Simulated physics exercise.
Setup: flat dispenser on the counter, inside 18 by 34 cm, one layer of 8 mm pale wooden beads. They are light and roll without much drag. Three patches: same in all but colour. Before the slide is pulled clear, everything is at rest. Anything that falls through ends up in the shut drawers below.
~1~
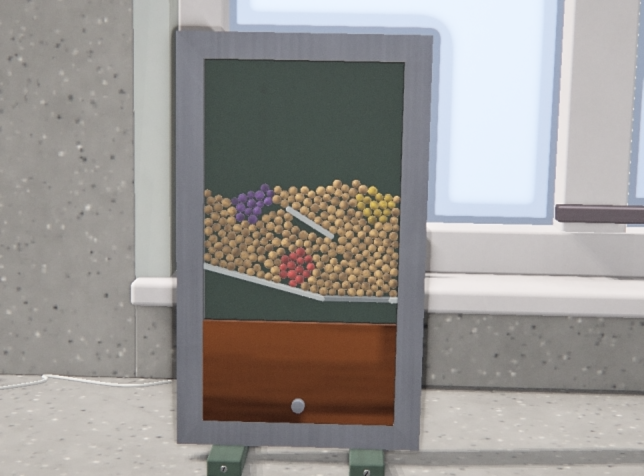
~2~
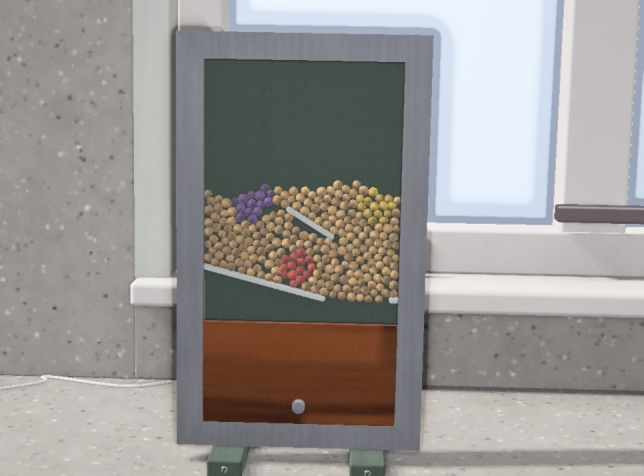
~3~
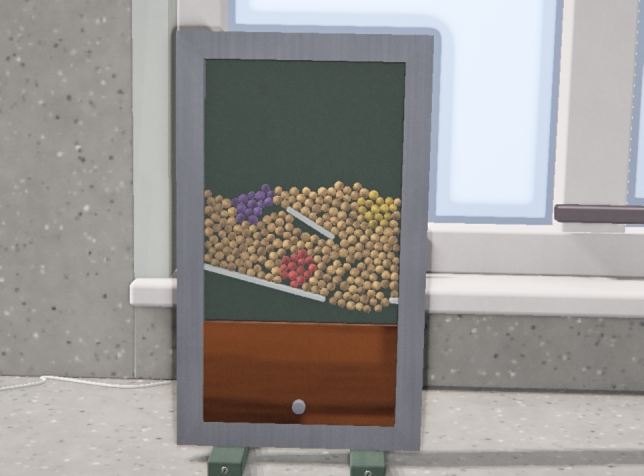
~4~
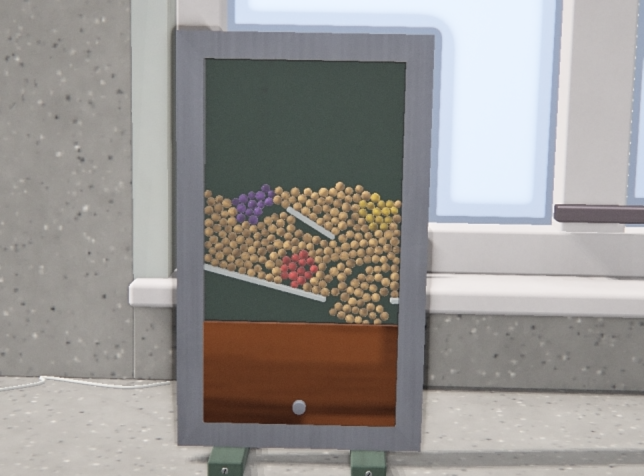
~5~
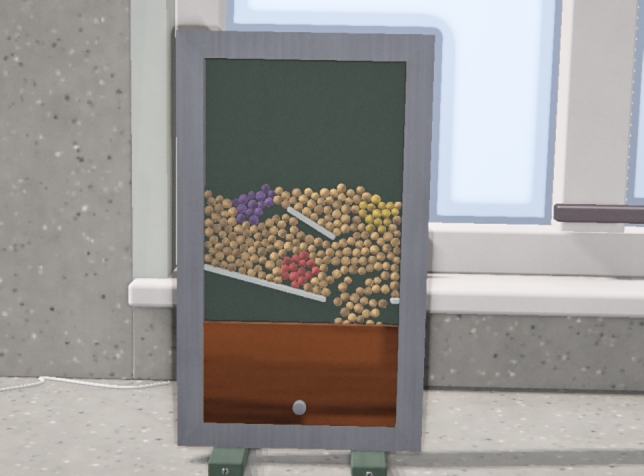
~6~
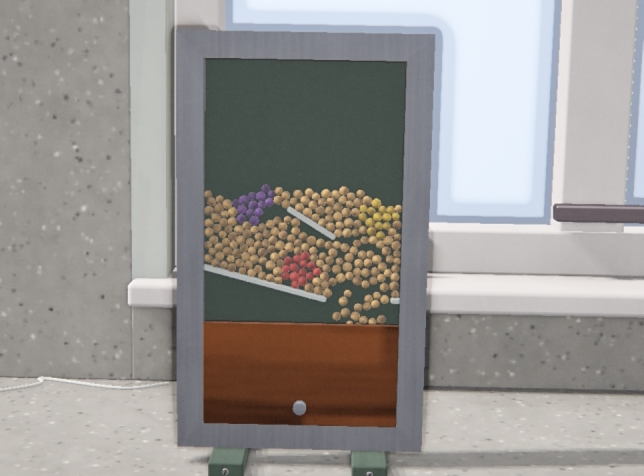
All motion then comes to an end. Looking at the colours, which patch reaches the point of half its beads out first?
First to half: Yellow.
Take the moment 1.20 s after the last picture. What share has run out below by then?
About 90 in a hundred.
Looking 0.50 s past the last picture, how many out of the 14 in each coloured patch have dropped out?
The yellow patch has 14 out, the red patch 12, the purple patch 2.
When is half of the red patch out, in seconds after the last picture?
Time: About 0.4 s.
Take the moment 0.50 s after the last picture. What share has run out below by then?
Roughly 75 per cent.
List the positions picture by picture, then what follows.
In the first frame, about 250 beads; load centre (313, 237); yellow patch (376, 206); red patch (296, 267); purple patch (253, 203); slide (319, 298) to (394, 300).
In the second frame, load centre (313, 238); 0 out.
In the third frame, load centre (309, 246); 8 out.
In the fourth frame, load centre (311, 247); 16 out.
In the fifth frame, load centre (309, 240); 25 out.
In the sixth frame, load centre (311, 241); 31 out; yellow patch (378, 218); red patch (299, 270); purple patch (254, 205); wall ends (202, 266) to (324, 299), (290, 210) to (333, 237).
Then, 0.15 s later than the last picture, 40 % are out; out of 14, yellow 2, red 0, purple 0.
Then, 0.50 s later than the last picture, 75 % are out; out of 14, yellow 14, red 13, purple 2.
Then, 1.20 s later than the last picture, 90 % are out; out of 14, yellow 14, red 14, purple 14.
All still 1.9 s after it, 100 % are out; out of 14, yellow 14, red 14, purple 14; half out at yellow 0.18 s, red 0.34 s, purple 0.60 s.
